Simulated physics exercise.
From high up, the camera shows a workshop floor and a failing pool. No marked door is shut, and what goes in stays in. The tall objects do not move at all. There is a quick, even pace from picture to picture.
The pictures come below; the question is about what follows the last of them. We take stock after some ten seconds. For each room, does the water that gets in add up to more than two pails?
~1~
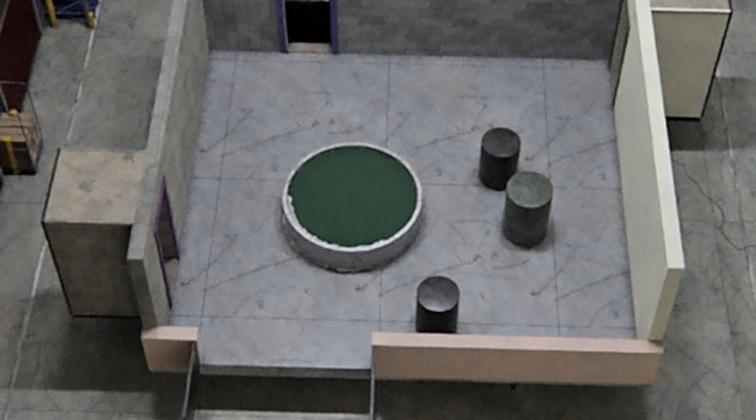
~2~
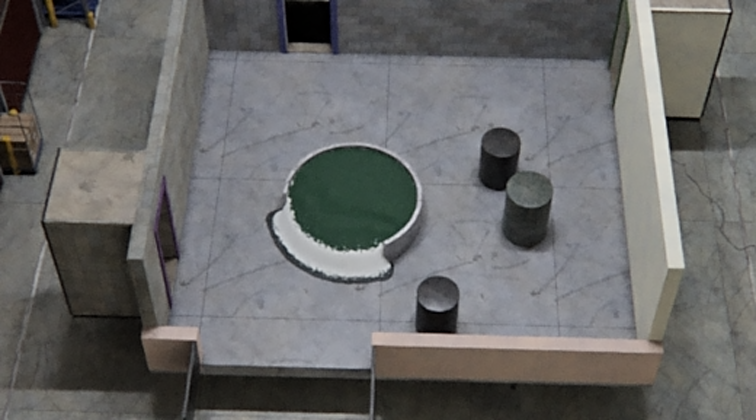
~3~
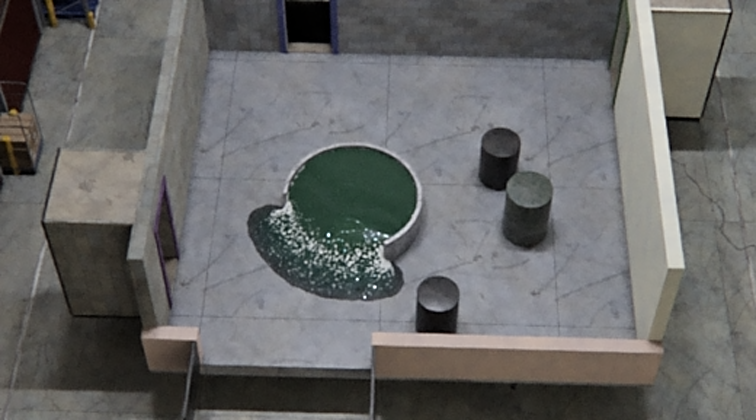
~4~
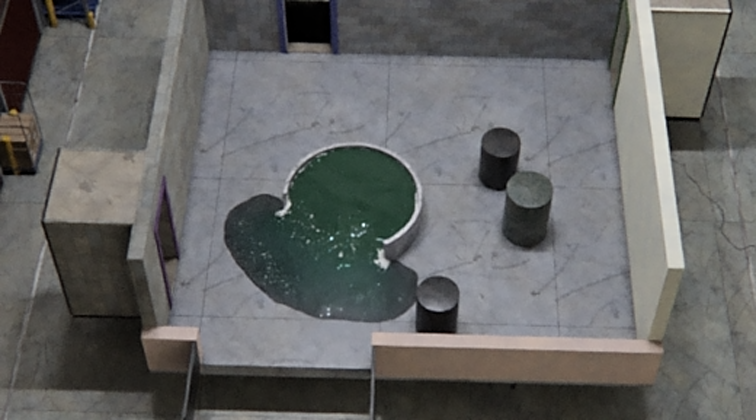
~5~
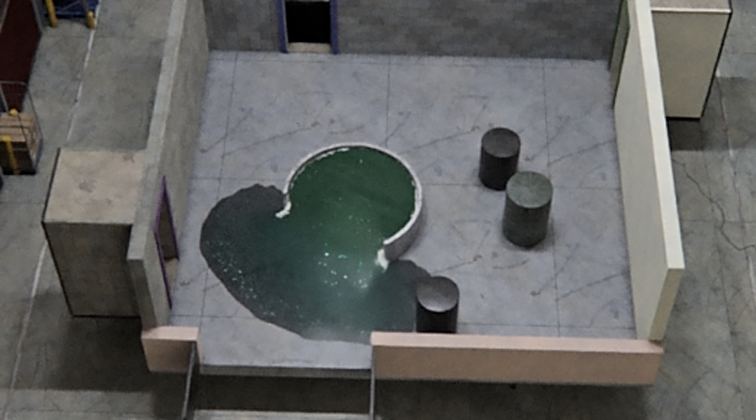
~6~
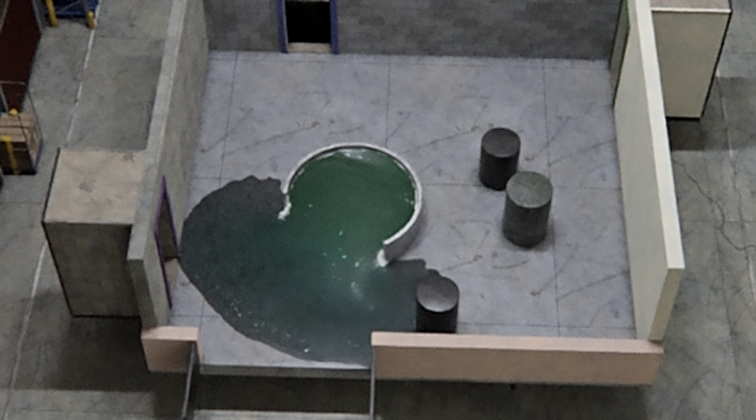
Blue door: No, two pails at most; purple door: Yes, more than two pails; green door: No, two pails at most.
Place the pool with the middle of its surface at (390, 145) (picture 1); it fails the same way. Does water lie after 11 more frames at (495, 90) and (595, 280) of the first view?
In the order asked: Unreached, then unreached.
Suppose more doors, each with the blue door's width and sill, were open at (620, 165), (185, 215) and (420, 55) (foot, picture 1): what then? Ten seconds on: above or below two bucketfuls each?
Taken in sequence, they go: Not exceeded, exceeded, not exceeded.
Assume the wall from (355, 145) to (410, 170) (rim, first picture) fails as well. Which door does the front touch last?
The purple one, I'd guess.
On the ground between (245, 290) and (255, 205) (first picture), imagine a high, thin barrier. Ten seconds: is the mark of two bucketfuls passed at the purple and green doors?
I'd say the purple door keeps inside the limit, and the green door keeps inside the limit.
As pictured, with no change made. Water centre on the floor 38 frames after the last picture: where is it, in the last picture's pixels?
The water's middle lies around (310, 255).
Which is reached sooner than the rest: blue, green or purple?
First comes the purple-painted one.
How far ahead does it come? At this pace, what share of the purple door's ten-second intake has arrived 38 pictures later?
About 100 per cent.
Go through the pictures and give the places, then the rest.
In the first frame, still water in the round tank at (352, 198).
In the second frame, the front is at (389, 273), out from the gap at (317, 254).
In the third frame, the front is at (256, 215), out from the gap at (317, 255).
In the fourth frame, water pours out at (317, 256) and has run to (405, 306).
In the fifth frame, water pours out at (317, 256) and has run to a hidden place.
In the sixth frame, the front is at a hidden place, out from the gap at (317, 256).
A moment on, water covers 25 % of the floor; the blue door not reached, the purple door under two buckets in, the green door not reached.
Next, water covers 25 % of the floor; the blue door not reached, the purple door over two buckets in, the green door not reached.
Then, water covers 35 % of the floor; the blue door not reached, the purple door over two buckets in, the green door not reached.
Later, water covers 35 % of the floor; the blue door not reached, the purple door far over two buckets in, the green door not reached.
In the end, water covers 45 % of the floor; the blue door wet at the sill, nothing in, the purple door far over two buckets in, the green door not reached.
